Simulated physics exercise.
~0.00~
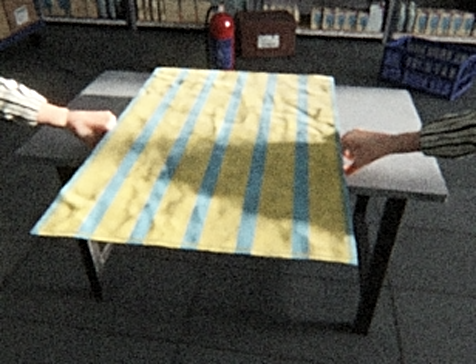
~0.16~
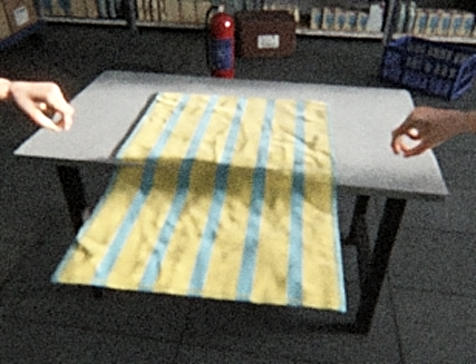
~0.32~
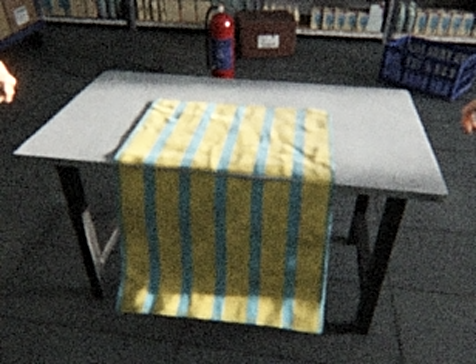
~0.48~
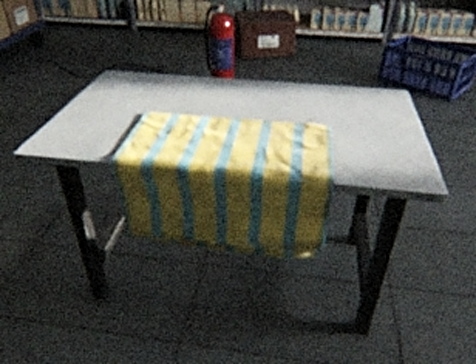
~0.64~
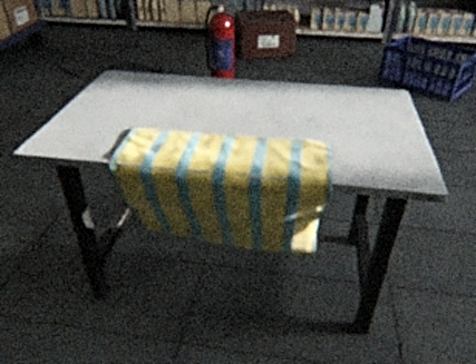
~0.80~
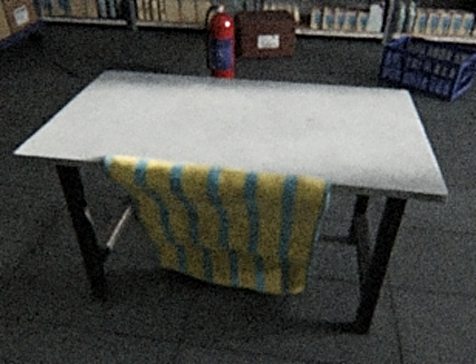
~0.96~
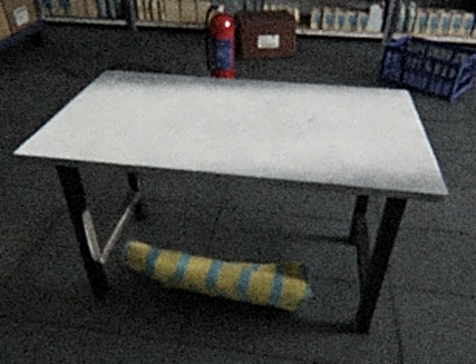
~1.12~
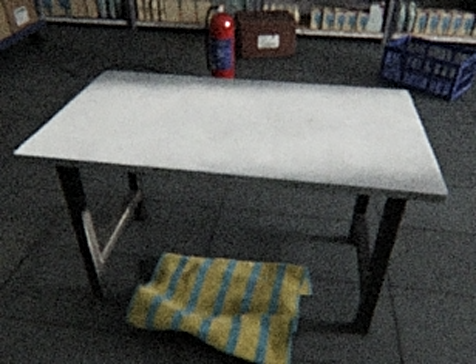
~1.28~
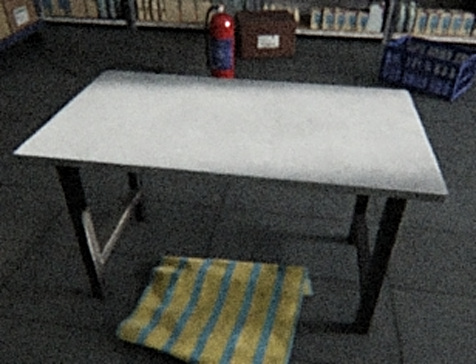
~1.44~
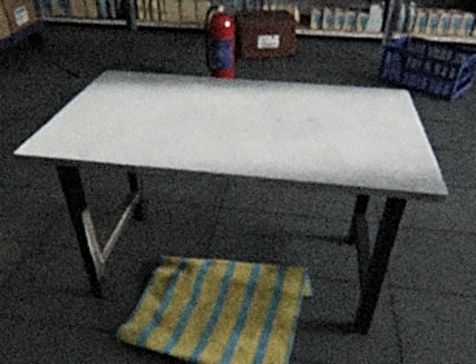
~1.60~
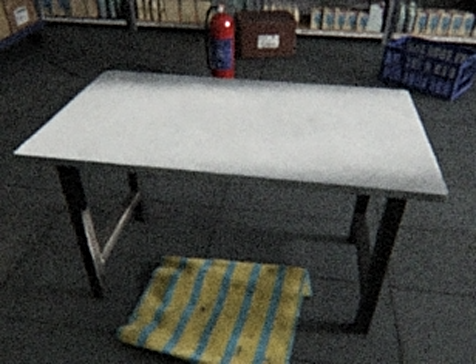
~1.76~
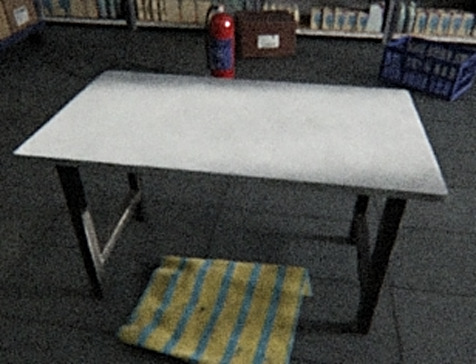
Yellow and blue striped cloth released by two hands over a table, draping its front edge, then slipping off onto the floor.
